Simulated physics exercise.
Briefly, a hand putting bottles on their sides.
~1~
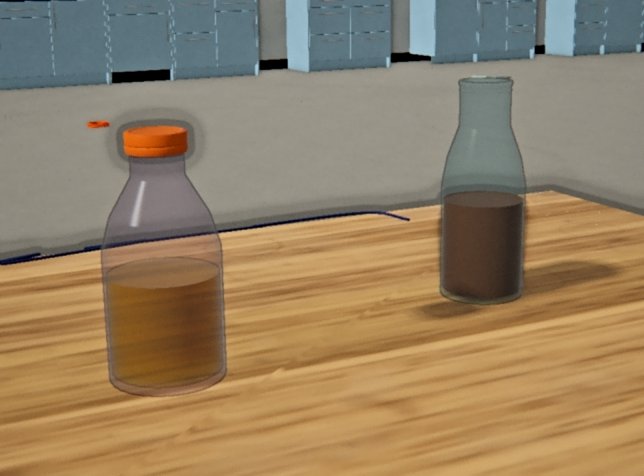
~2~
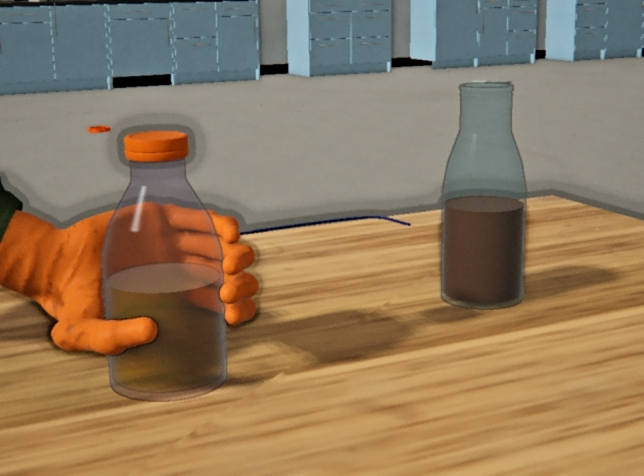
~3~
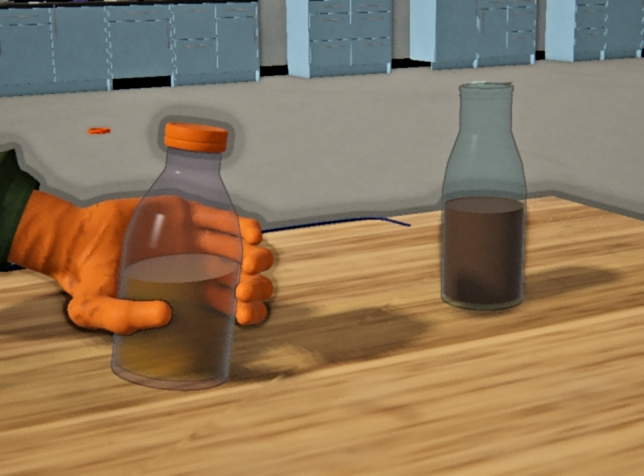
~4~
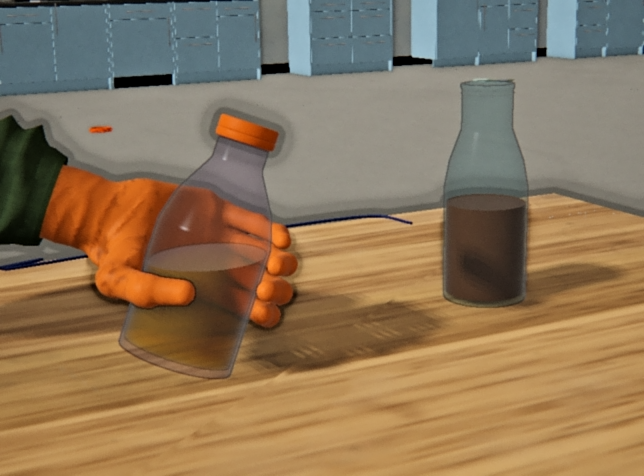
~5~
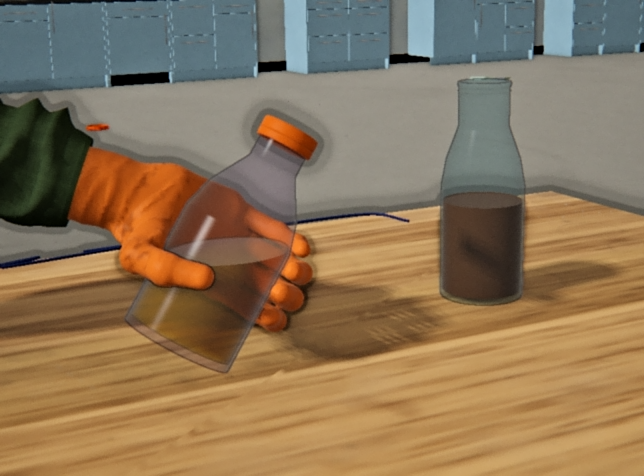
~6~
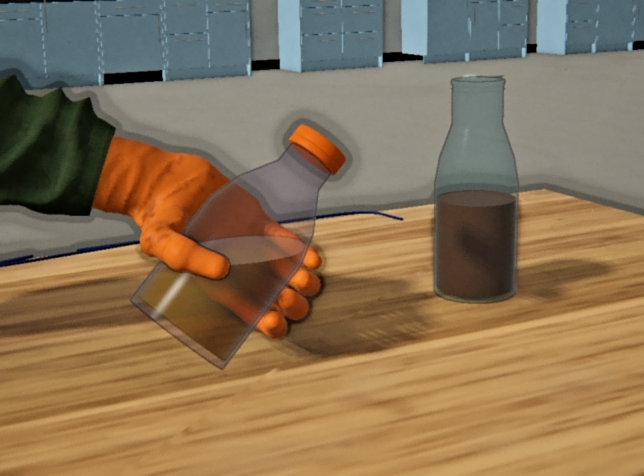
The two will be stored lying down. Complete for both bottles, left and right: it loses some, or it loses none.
Left: It loses none. Right: It loses some.
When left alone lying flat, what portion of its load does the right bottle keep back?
Share retained: Approx. 30 per cent.
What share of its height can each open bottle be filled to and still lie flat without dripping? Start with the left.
18 % and 12 %.
Next, the left bottle is nearly down; left bottle, dry at the neck.
After that, the left bottle lies flat; left bottle, dry at the neck.
Finally, both lie flat; left bottle, dry at the neck; right bottle, some has come out.
